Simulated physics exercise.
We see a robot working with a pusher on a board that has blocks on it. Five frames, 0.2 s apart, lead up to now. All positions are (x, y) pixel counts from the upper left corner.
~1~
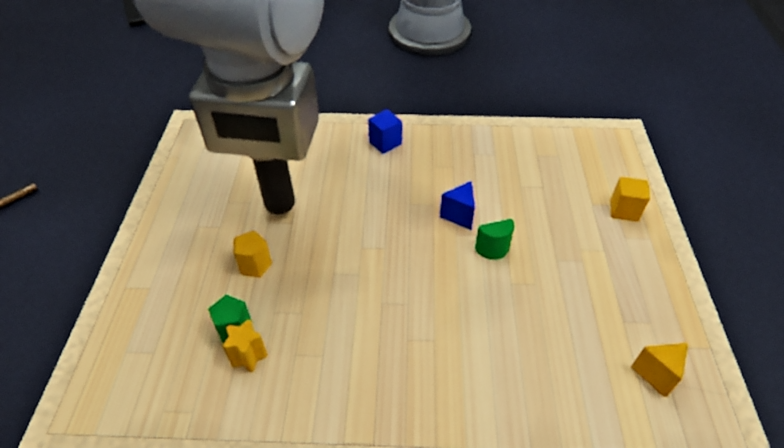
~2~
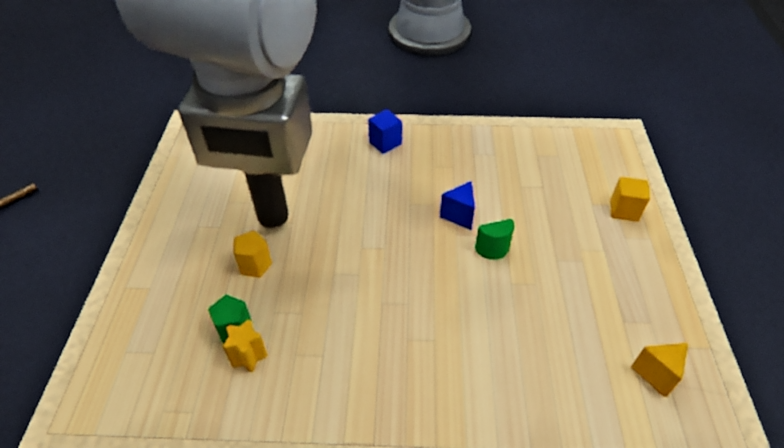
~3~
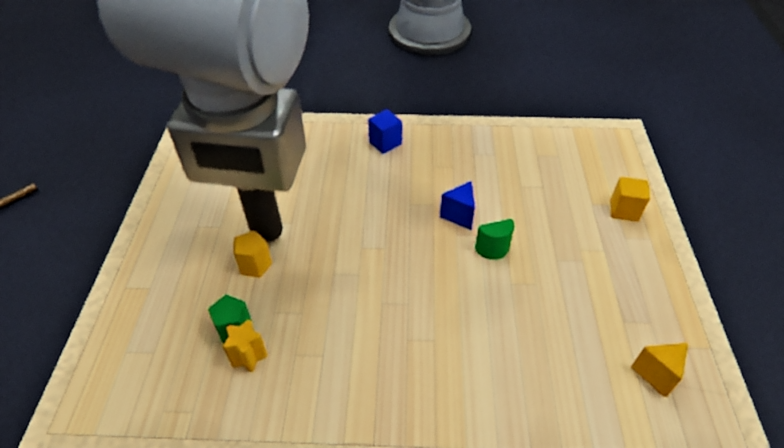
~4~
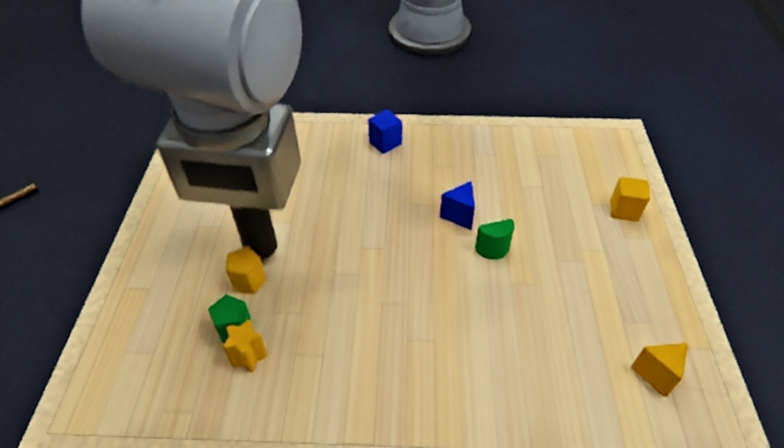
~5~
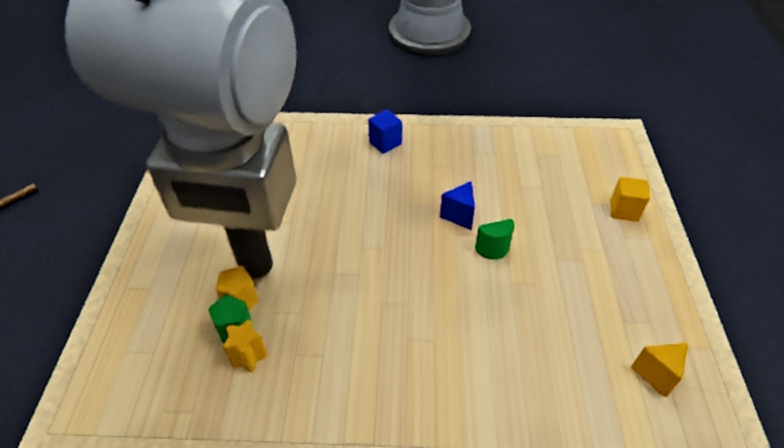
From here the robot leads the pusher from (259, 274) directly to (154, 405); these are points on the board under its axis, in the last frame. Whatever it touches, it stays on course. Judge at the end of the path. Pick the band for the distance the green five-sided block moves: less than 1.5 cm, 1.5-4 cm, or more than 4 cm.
Net shift: Above 4 cm.
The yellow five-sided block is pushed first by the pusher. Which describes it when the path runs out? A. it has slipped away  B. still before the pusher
My pick is B.
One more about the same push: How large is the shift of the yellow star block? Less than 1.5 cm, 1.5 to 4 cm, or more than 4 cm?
Short: Under 1.5 cm.
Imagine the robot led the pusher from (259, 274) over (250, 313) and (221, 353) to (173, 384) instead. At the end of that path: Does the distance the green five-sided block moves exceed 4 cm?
I believe so.
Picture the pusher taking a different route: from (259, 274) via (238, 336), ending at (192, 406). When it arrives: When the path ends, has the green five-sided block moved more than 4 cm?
In short: Yes.
What follows on the original path. One third of the way, pusher at (223, 307); green five-sided block at (203, 347), turned 70° anticlockwise; yellow five-sided block at (191, 321), turned 20° clockwise; yellow star block at (241, 344), turned 40° anticlockwise.
Two thirds of the way, pusher at (189, 350); green five-sided block at (199, 364), turned 115° anticlockwise; yellow five-sided block at (148, 361), turned 55° clockwise; yellow star block at (241, 344), turned 40° anticlockwise.
At the end, pusher at (150, 399); green five-sided block at (195, 372), turned 155° anticlockwise; yellow five-sided block at (98, 400), turned 90° clockwise; yellow star block at (241, 344), turned 40° anticlockwise.
